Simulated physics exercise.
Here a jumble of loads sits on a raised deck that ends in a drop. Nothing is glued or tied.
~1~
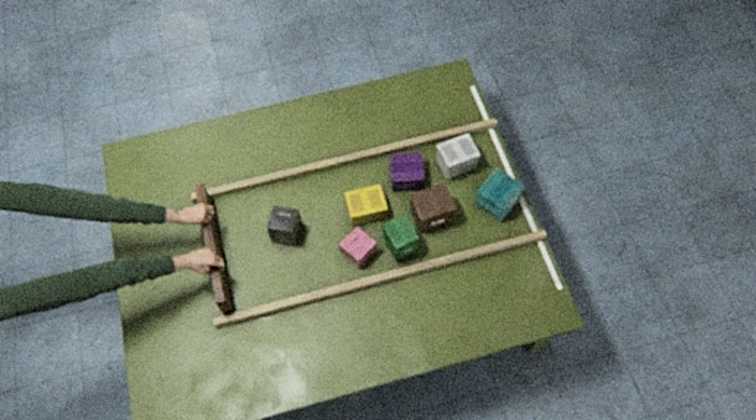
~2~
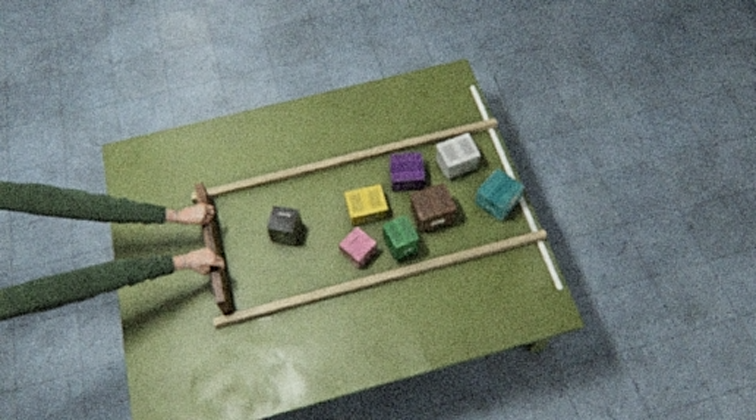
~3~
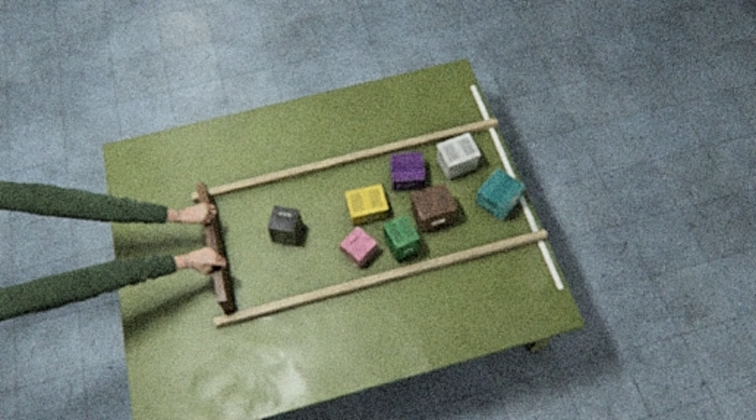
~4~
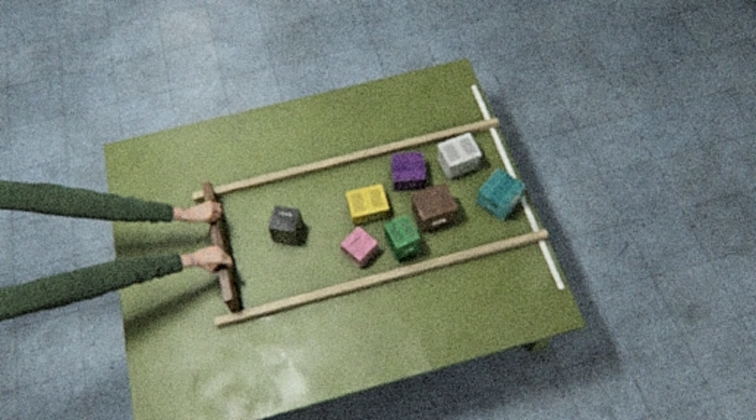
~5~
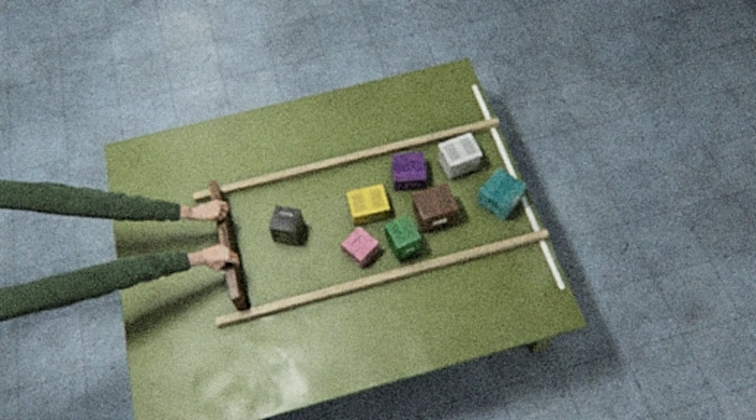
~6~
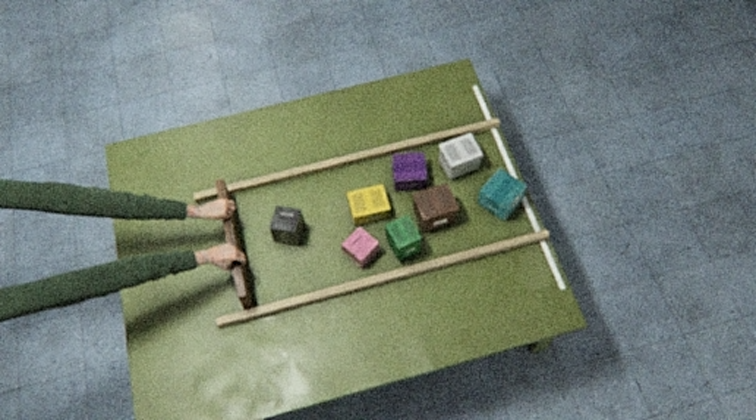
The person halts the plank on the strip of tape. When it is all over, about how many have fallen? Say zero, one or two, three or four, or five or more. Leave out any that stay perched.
The edge claims more than four.
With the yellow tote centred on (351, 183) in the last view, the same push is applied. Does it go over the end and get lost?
It goes off the edge.
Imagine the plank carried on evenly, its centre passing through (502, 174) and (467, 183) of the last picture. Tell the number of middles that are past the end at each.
Over the end, that makes 5 and 3.
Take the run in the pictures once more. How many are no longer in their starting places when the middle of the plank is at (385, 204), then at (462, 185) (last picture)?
Answer - first 7, then 8.
Early on, none off yet; turquoise parcel at rest near (502, 194); white tote at rest near (460, 157); brown tote at rest near (435, 209).
A while later, none off yet; turquoise parcel travelled a little near (518, 185); white tote travelled well along near (510, 133); brown tote travelled about its own width near (493, 202).
Finally, the number that fall off is five or more; lost, black box, pink box, yellow tote, green tote, purple box, brown tote, white tote and turquoise parcel.
